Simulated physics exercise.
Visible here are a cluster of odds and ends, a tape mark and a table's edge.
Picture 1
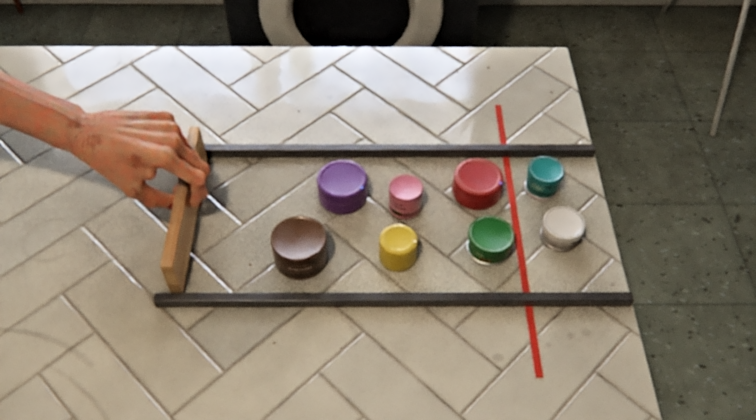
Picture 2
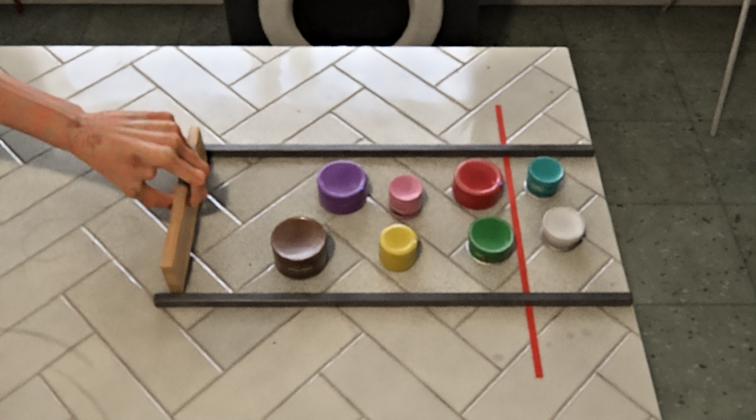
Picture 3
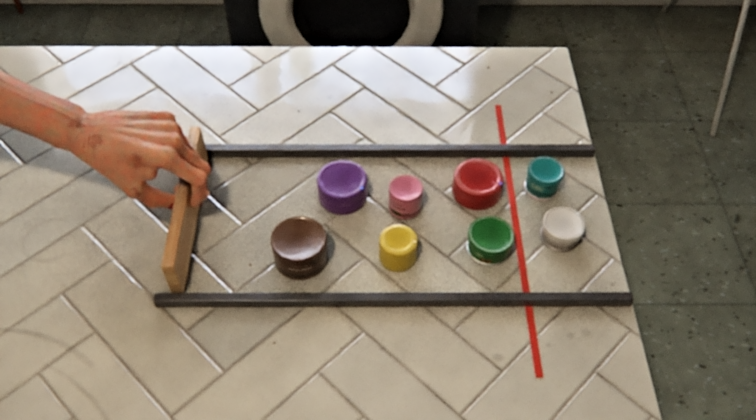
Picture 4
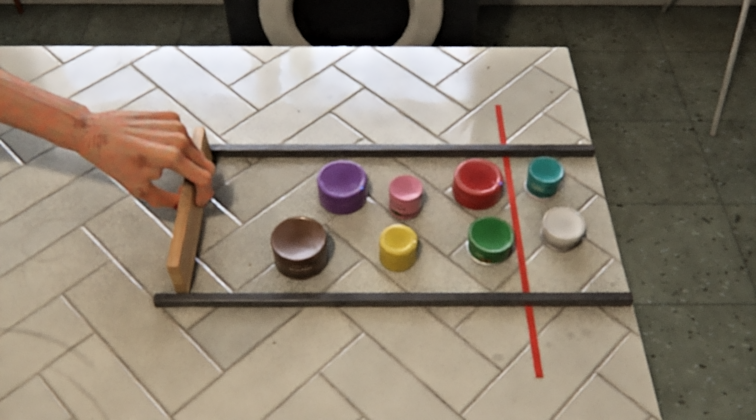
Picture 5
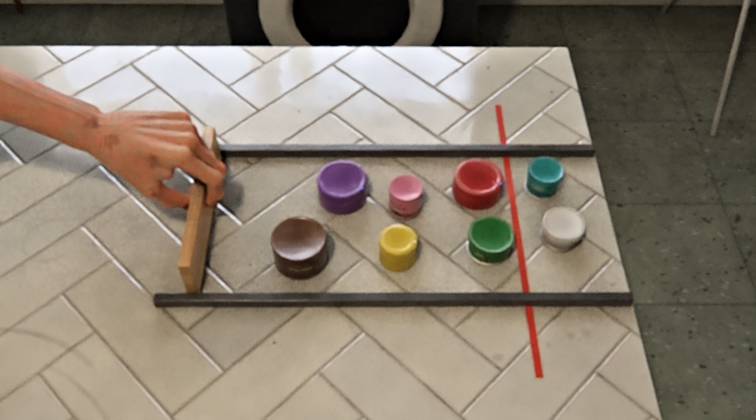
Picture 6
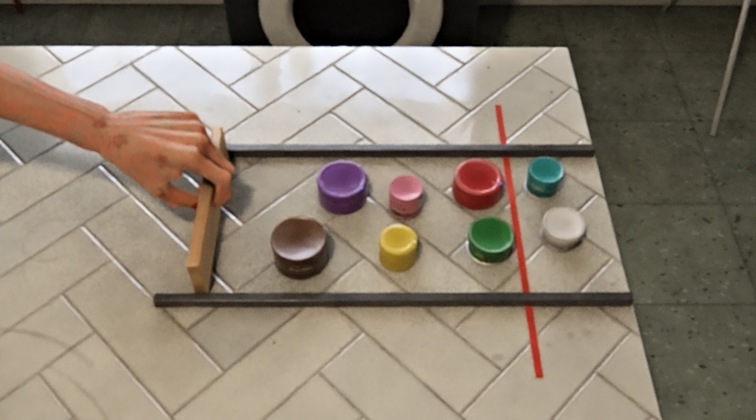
In this clip, a hand slides an upright wooden board slightly to the right between two dark rails on a tiled tabletop, while eight colourful round containers near a red tape line stay still, untouched by the board.
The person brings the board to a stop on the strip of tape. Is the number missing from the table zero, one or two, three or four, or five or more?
It is one or two.
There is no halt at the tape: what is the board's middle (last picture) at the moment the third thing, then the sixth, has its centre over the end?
At (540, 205) for the third, at (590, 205) for the sixth.
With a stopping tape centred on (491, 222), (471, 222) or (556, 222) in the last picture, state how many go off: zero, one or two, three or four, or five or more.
Falls: None at all; none at all; either three or four.
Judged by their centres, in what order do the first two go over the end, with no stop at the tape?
Order: Turquoise tin, white tin.
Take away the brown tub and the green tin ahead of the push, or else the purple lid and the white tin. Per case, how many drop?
Falls come to 1 the first time and 0 the other time.
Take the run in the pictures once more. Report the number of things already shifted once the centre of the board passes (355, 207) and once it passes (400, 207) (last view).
Tally at point one: 4; at point two: 5.
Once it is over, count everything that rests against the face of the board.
So the total is 3.
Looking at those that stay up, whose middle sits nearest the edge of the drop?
Result - the white tin.
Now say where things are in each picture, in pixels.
White tin (562, 229); turquoise tin (544, 178); green tin (490, 241); board (186, 207); tape (516, 222), in the first frame.
Turquoise tin (544, 179); purple lid (343, 188), in the second frame.
Green tin (490, 241); brown tub (300, 248), in the third frame.
White tin (562, 229); board (192, 207), in the fourth frame.
Turquoise tin (544, 179); pink tub (405, 197), in the fifth frame.
White tin (562, 229); turquoise tin (544, 179); green tin (490, 241); board (210, 207); tape (516, 222), in the sixth frame.
Soon after, none off yet; white tin at rest near (562, 229); turquoise tin at rest near (544, 179); green tin at rest near (490, 241).
At rest, the number that fall off is one or two; fallen, turquoise tin.
